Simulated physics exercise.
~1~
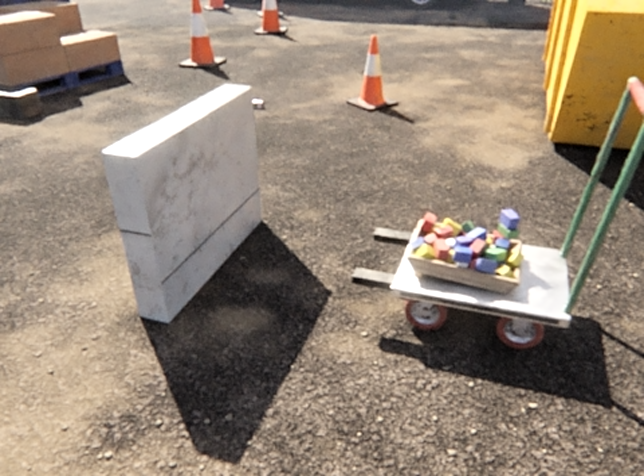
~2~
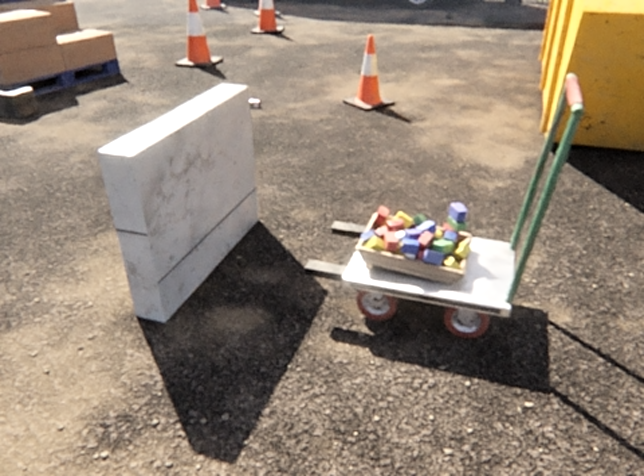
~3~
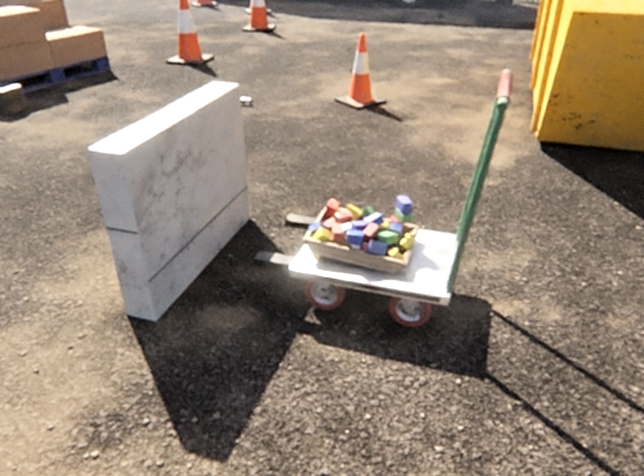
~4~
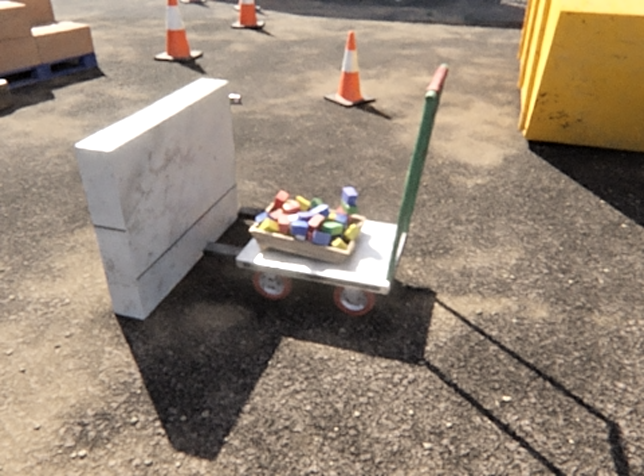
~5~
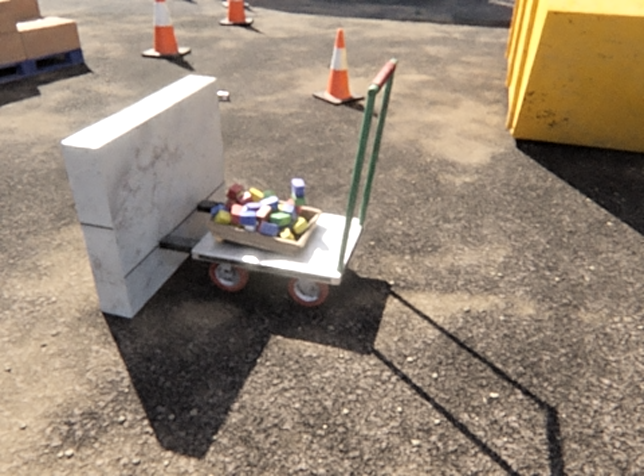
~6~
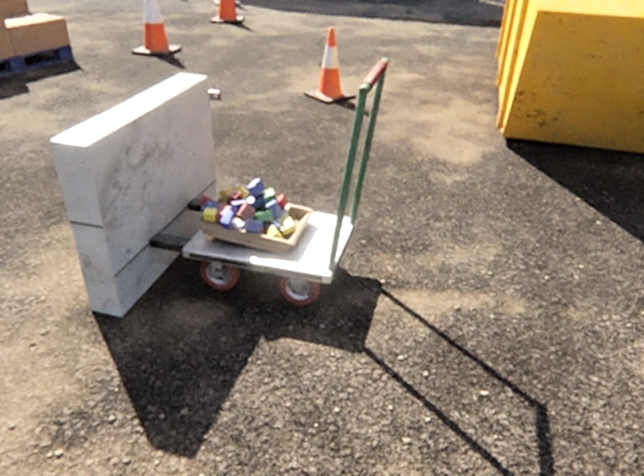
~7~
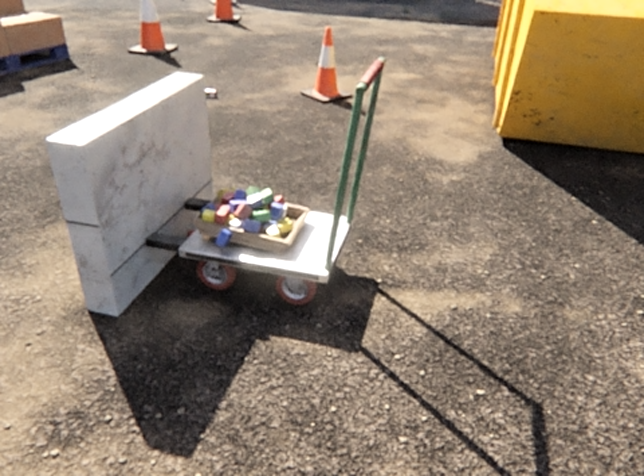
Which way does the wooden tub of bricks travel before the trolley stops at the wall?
The wooden tub travels to the left, riding on the trolley toward the block wall.
A flat trolley with a green handle rolled left across the tarmac, carrying a wooden tub of colourful toy bricks, and stopped against a pale block wall. The bricks tumbled toward the wall and settled lower, with most still in the tub.
